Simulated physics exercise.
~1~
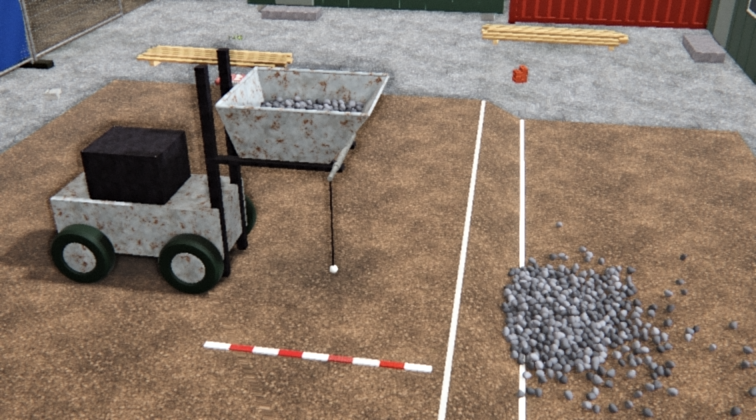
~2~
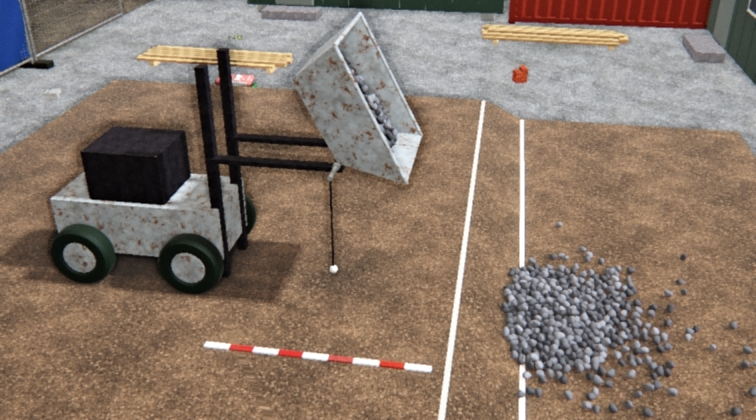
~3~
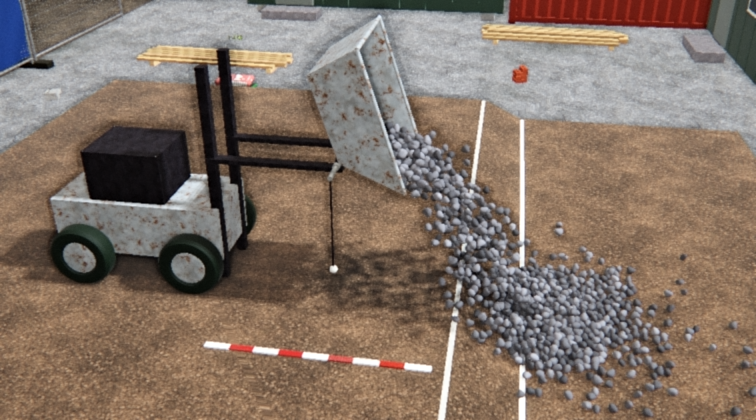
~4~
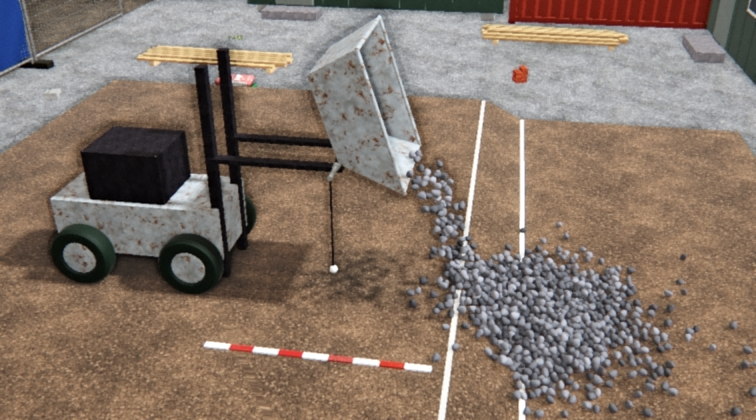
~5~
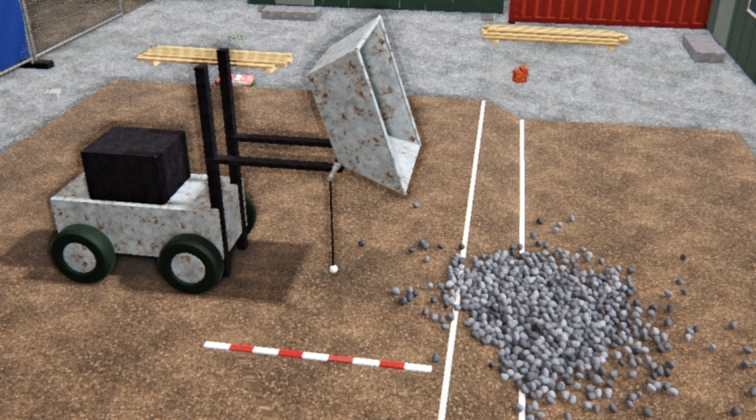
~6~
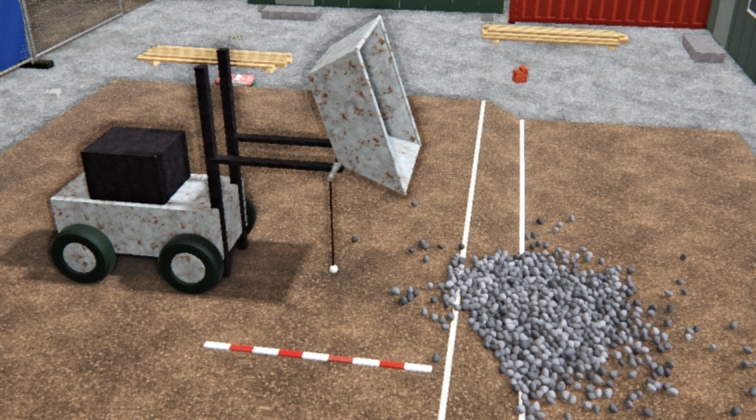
A rust-flecked pale skip full of grey stones, held out on the black arms of a small forklift at left, starts to tip toward the right. The fixed, raised view takes in a brown dirt yard with gravel, planks and a red container behind, two white lines, a red-and-white staff and an earlier heap of stones at right. The skip tilts steeply, its stones still inside, then they pour over its lip in a thick stream onto the heap. The flow thins and stops. The empty skip stays tilted beside a broader heap spread across both lines, with scattered stones around it.
